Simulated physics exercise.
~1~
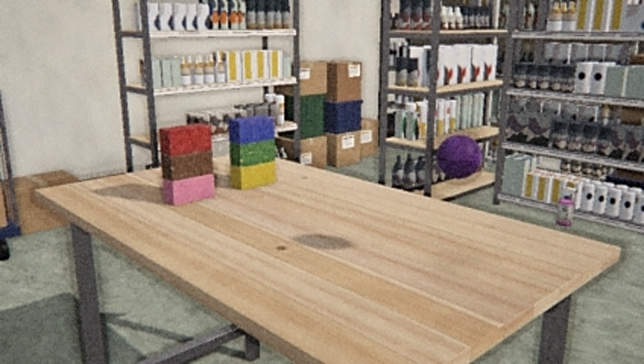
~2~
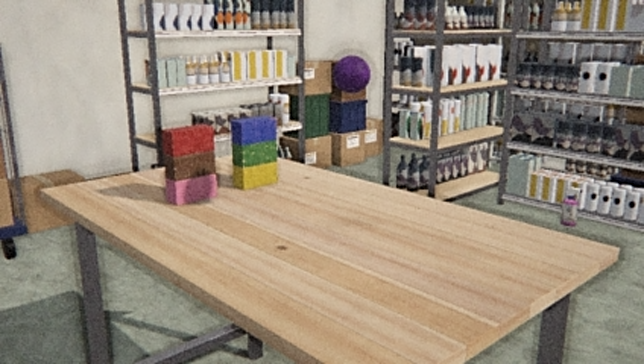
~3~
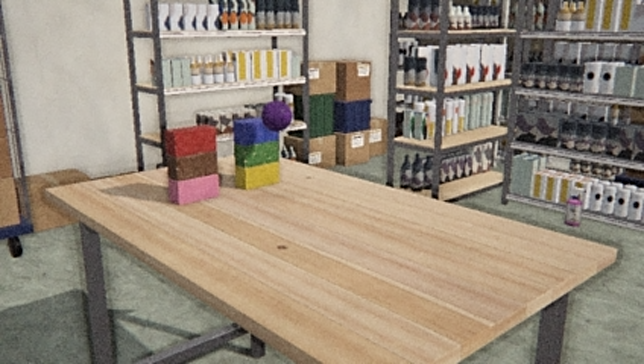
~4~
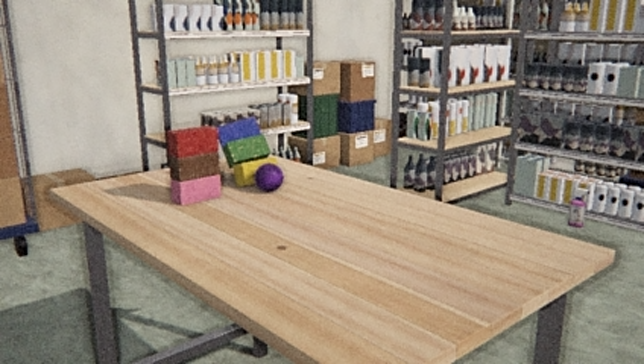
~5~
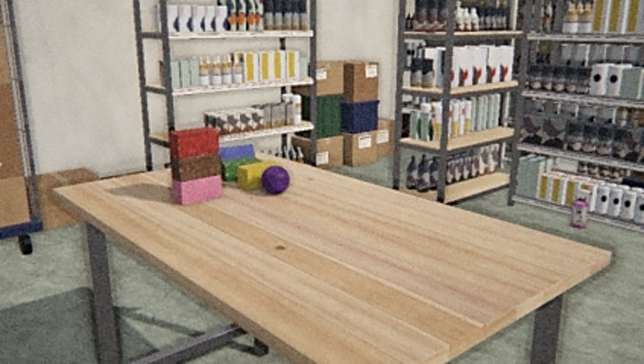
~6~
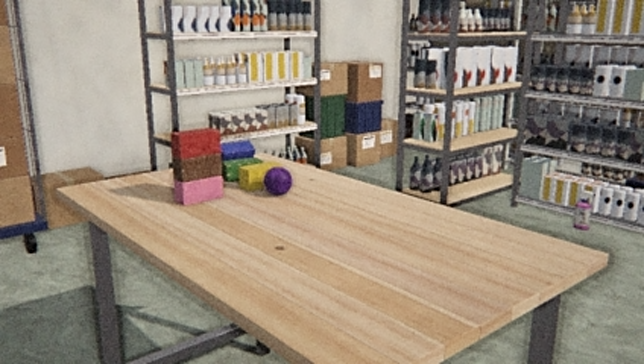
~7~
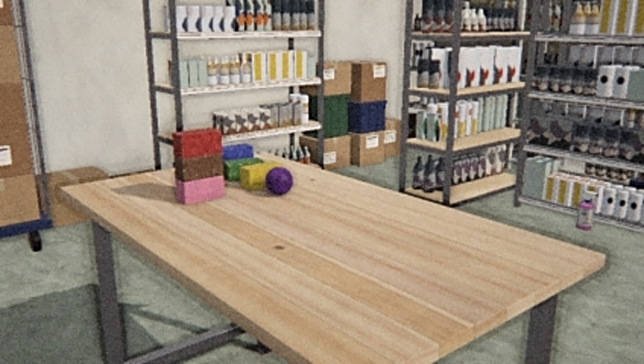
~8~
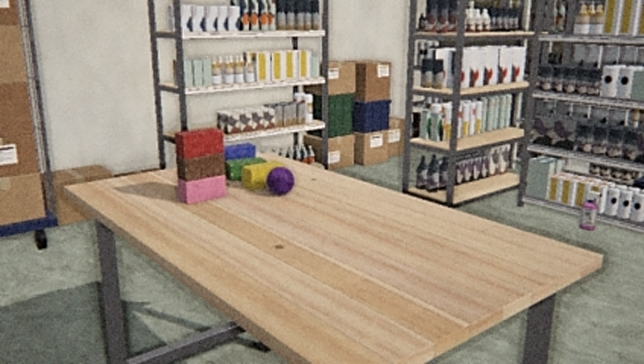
A purple ball flies in from the right toward two short stacks of blocks on a pale wooden table, seen from slightly above in a storeroom lined with shelves of bottles and cardboard boxes. The left stack is red over brown over pink, and the right one is blue over green over yellow. The ball drops leftward into the right stack, tilting its blocks. The green and blue blocks topple behind the yellow one, while the ball settles just to its right. As the view drifts slightly sideways, the left stack stays upright and everything comes to rest on the table.
